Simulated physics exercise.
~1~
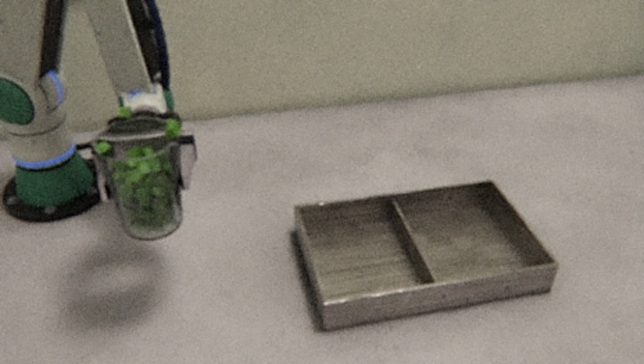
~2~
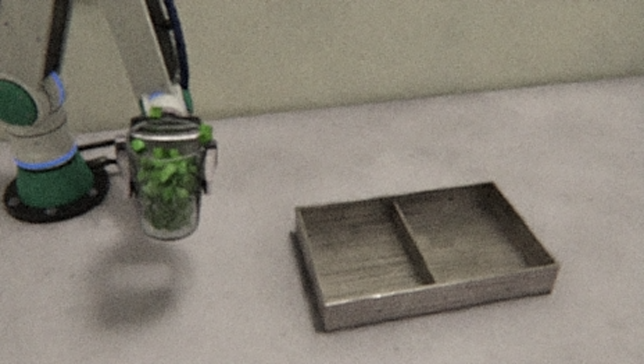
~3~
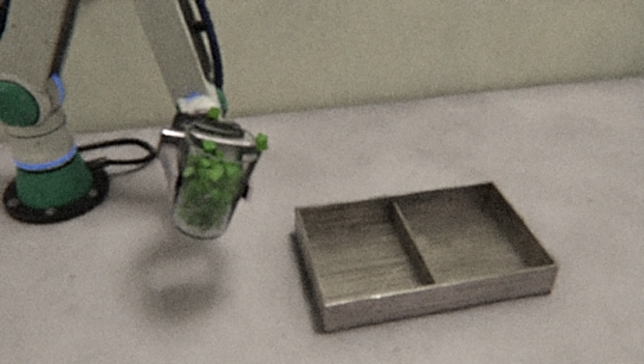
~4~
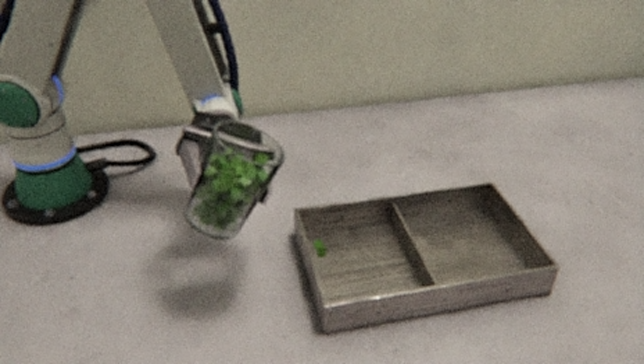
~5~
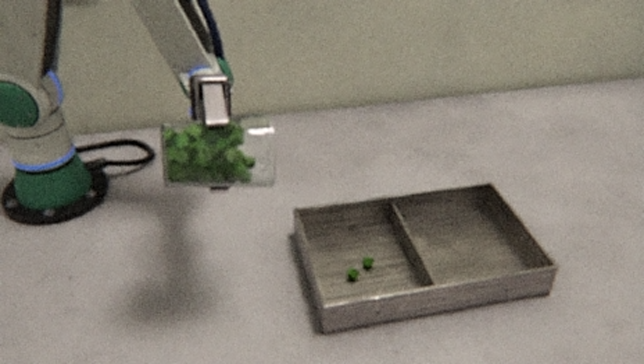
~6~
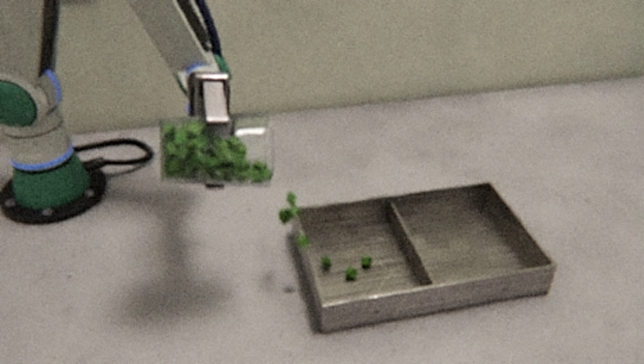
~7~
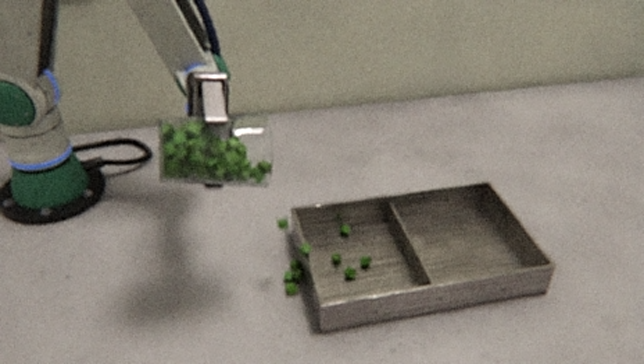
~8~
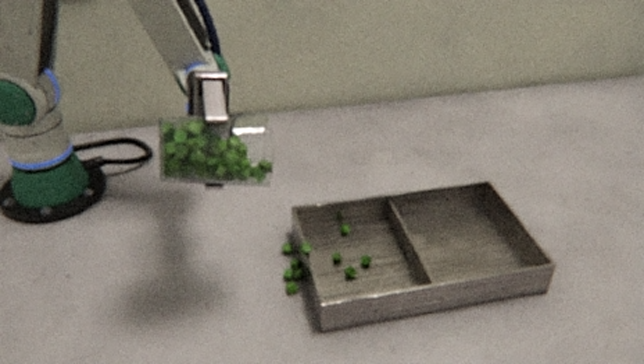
A robot arm tips a clear cup sideways, spilling a few green pieces into and beside a divided tray.
